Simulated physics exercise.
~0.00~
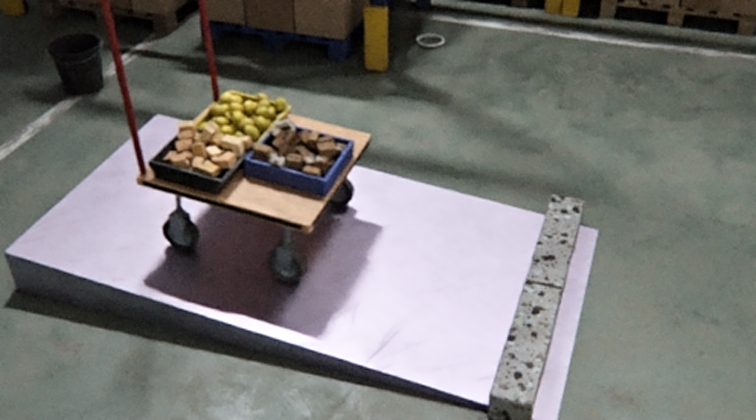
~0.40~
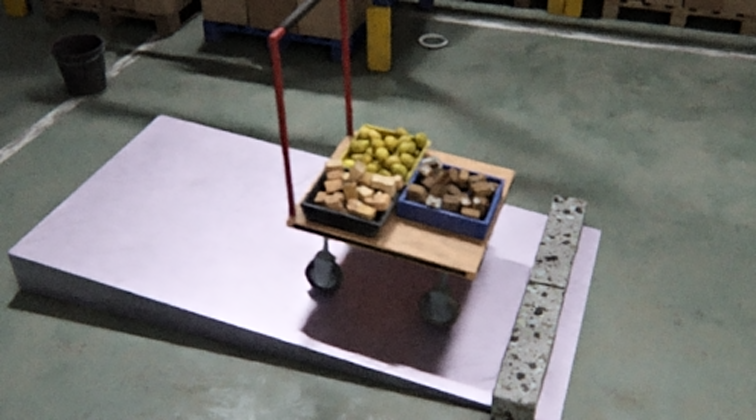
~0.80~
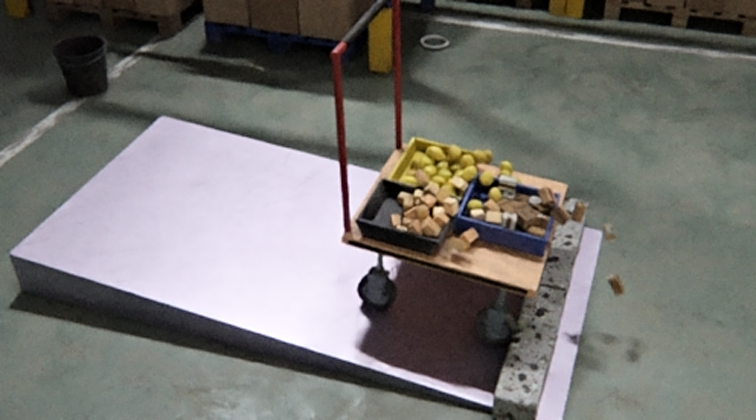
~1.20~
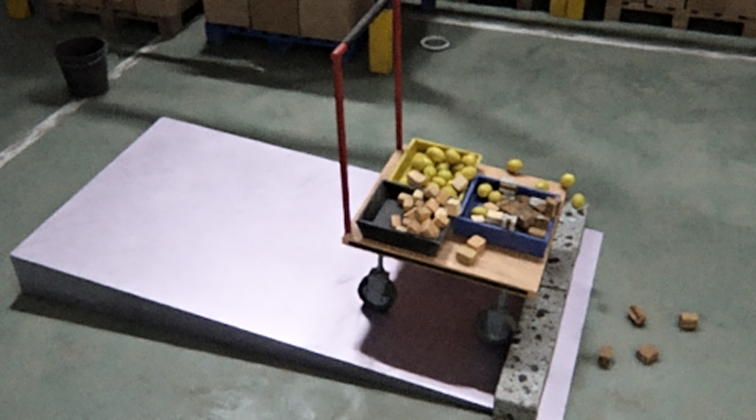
The clip opens on a flatbed trolley with a red handle partway down a pale, gentle ramp, carrying a yellow container of lemons, a black one of wooden blocks and a blue one of small brownish parcels. It rolls to the right toward a low, speckled step, its load still in place. The trolley reaches the step and stops, and pieces slide forward, some parcels flying over the front edge. Lemons spill across the blue container and blocks tumble onto the deck. At the end the trolley stands against the step, containers still aboard, with several brown pieces on the floor beyond and a few lemons near the deck's far front corner.
